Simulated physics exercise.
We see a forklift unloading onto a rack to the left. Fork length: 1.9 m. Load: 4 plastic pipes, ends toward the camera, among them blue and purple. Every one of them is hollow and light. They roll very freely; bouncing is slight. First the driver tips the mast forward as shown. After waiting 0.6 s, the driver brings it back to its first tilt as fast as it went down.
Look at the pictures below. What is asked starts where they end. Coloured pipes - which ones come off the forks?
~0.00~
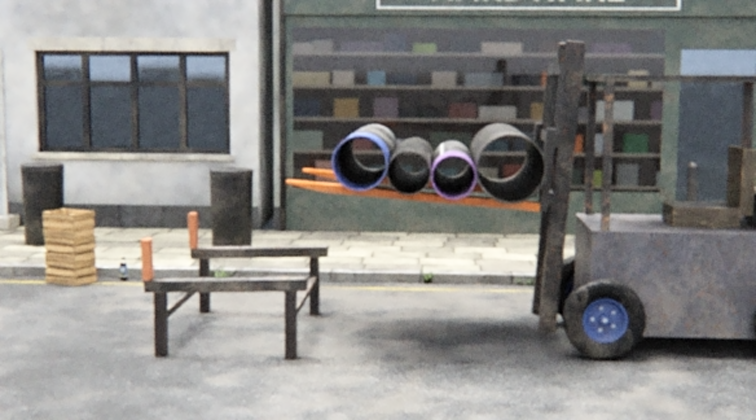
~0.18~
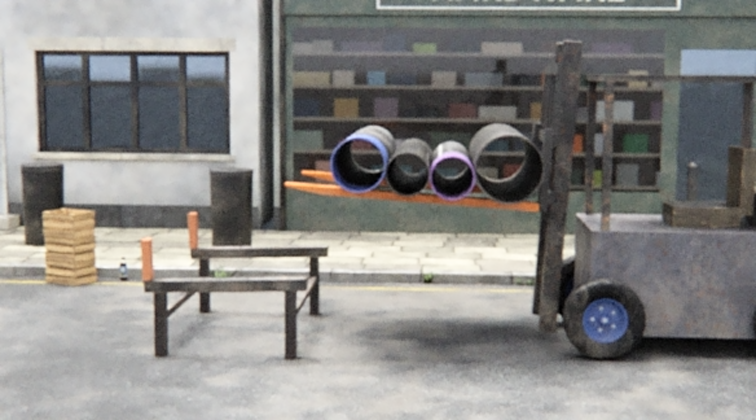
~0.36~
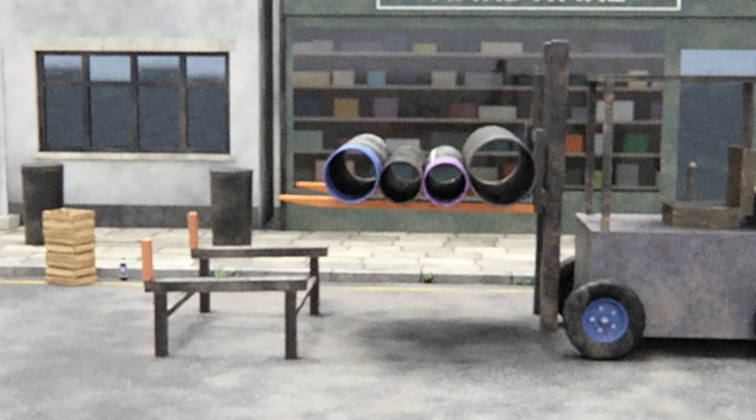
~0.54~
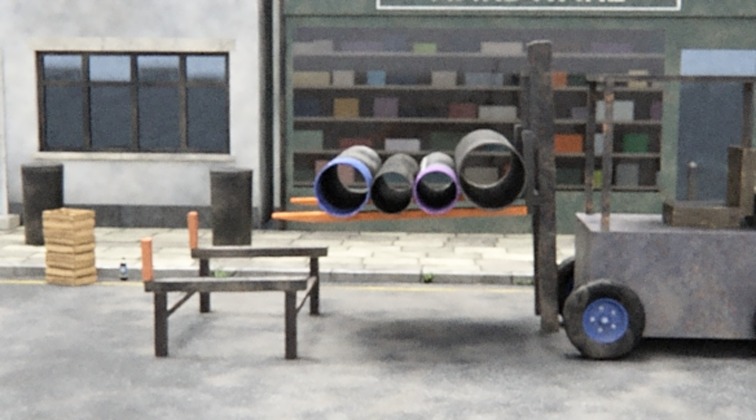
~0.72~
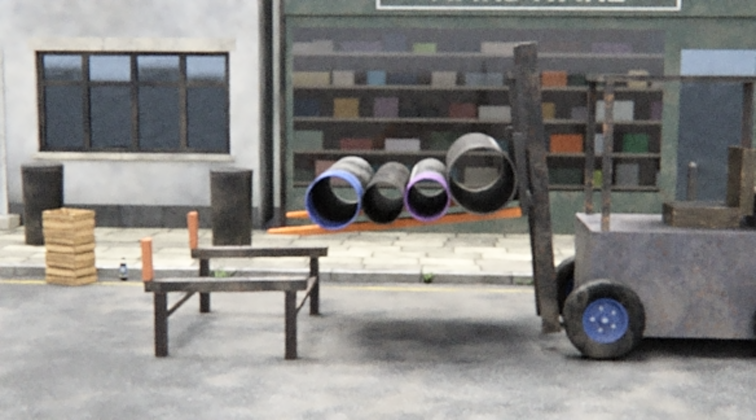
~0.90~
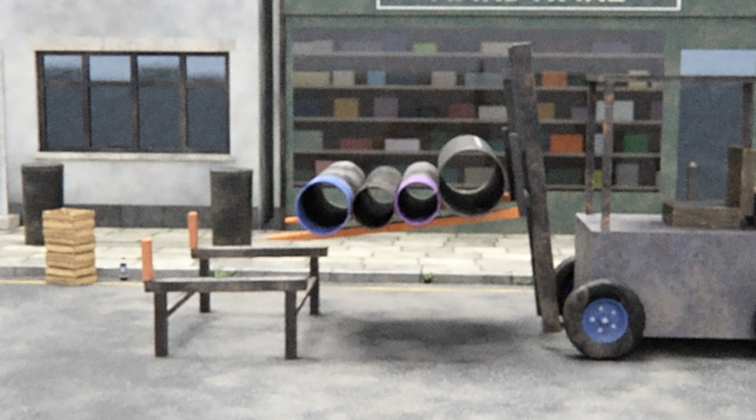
Blue pipe: Goes, purple: Goes.
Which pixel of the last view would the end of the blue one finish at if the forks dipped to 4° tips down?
(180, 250), roughly.
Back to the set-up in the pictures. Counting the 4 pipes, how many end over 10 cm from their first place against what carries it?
The tally comes to 4.
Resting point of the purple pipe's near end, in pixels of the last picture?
Near pixel (514, 343).
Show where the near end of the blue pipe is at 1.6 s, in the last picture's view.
Roughly at (264, 211) in the last picture.
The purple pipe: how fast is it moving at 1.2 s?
Speed approx. 0.6 m/s.
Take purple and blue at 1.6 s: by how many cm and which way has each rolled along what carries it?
Purple has shifted 50 left and blue 50 left.
By 1.2 s, blue is on the forks, 35 cm from the tips, rolling left; purple is on the forks, 100 cm from the tips, rolling left; 0 of 4 have left the forks.
By 1.6 s, blue is on the forks, 5 cm from the tips, rolling left; purple is on the forks, 75 cm from the tips, rolling left; 0 of 4 have left the forks.
By 2.0 s, blue is in the air, 60 cm from the rack's far end, rolling left; purple is on the forks, 30 cm from the tips, rolling left; 1 of 4 has left the forks.
By 2.5 s, blue is on the rack, 25 cm from the rack's far end; purple is in the air, 90 cm from the rack's far end, rolling left; 3 of 4 have left the forks.
Finally (7.8 s), blue is on the rack, 25 cm from the rack's far end; purple is down on the ground short of the rack; 4 of 4 have left the forks.
